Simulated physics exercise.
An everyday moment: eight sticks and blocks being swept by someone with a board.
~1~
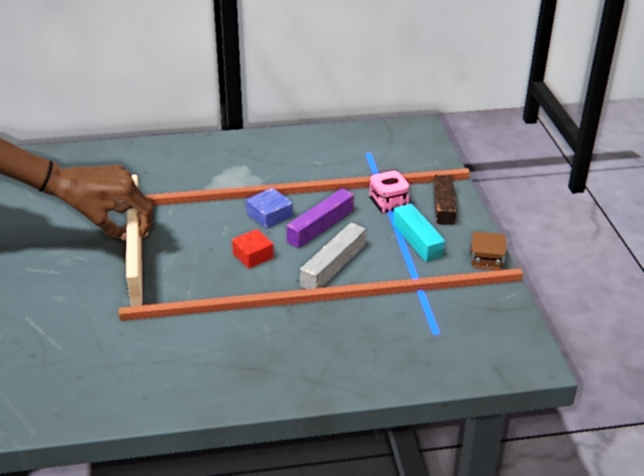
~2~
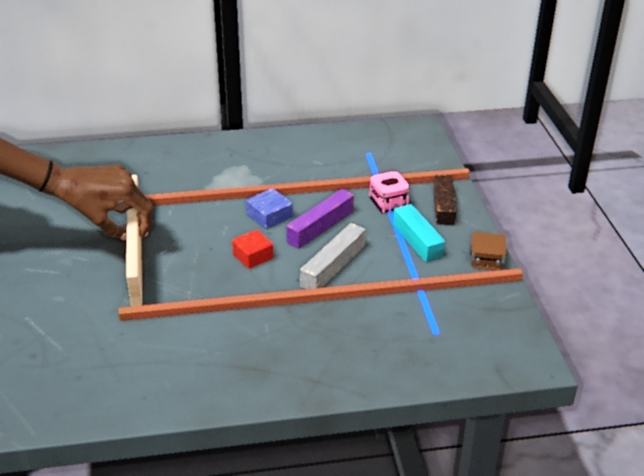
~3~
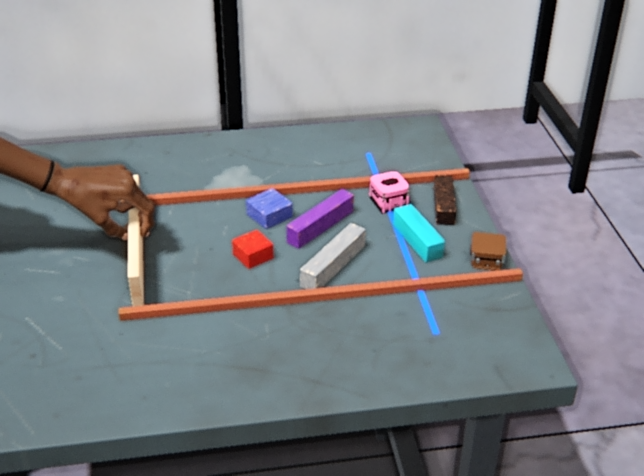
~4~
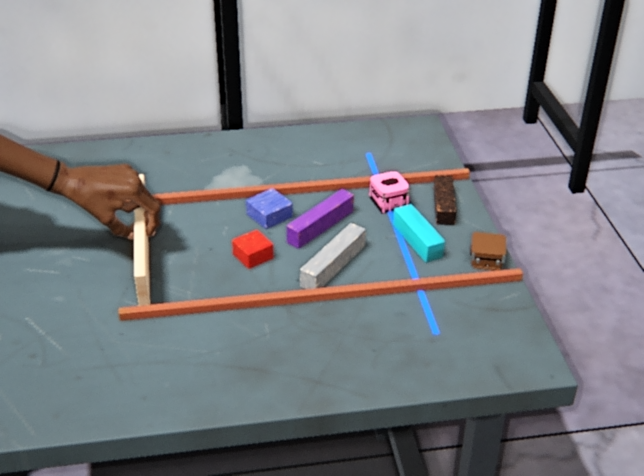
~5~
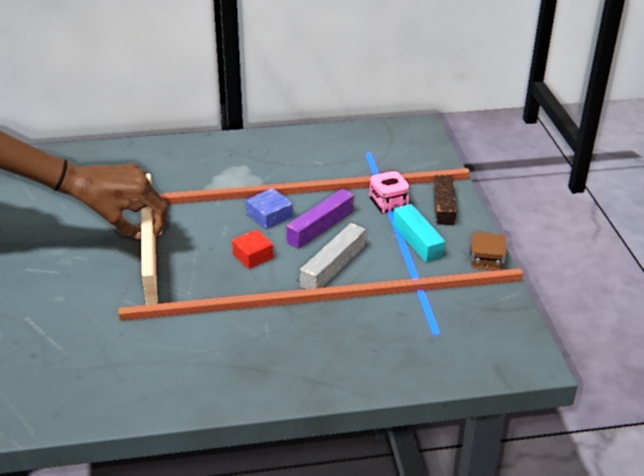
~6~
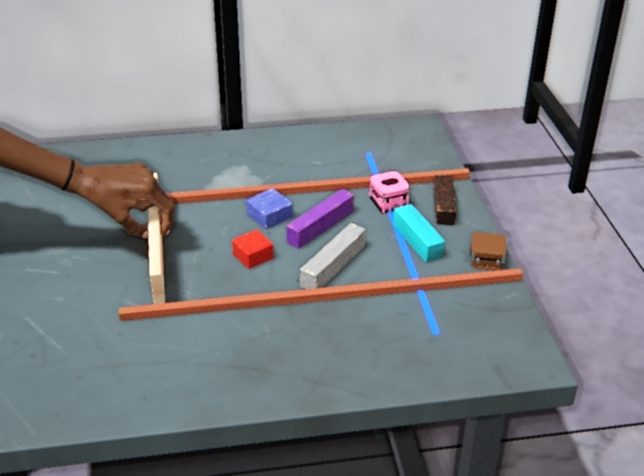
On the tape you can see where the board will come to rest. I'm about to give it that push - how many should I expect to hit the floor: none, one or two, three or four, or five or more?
Expect none.
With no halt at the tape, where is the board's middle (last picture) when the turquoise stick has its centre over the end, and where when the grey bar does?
The middle is at (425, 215) when it's the turquoise stick, and at (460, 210) when it's the grey bar.
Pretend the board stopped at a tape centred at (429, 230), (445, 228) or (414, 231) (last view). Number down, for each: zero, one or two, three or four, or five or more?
Falls: One to two; three to four; one or two.
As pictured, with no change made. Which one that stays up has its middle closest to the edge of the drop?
It's the black bar.
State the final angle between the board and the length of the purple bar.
It works out to near 0°.
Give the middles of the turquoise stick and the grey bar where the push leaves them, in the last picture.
Near (471, 219) and (443, 248).
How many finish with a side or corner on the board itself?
That makes 3.
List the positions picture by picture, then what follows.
Brown case (488, 252); black bar (445, 199); turquoise stick (418, 233); board (134, 239); tape (398, 232), in the first picture.
Black bar (445, 200); red block (253, 249), in the second picture.
Turquoise stick (418, 233); pink case (389, 192), in the third picture.
Brown case (488, 252); board (142, 238), in the fourth picture.
Black bar (445, 200); blue block (269, 208), in the fifth picture.
Brown case (488, 252); black bar (445, 200); turquoise stick (418, 233); board (156, 237); tape (398, 232), in the sixth picture.
A little later, none off yet; brown case at rest near (488, 252); black bar at rest near (445, 200); turquoise stick at rest near (418, 233).
When it is over, the number that fall off is zero.
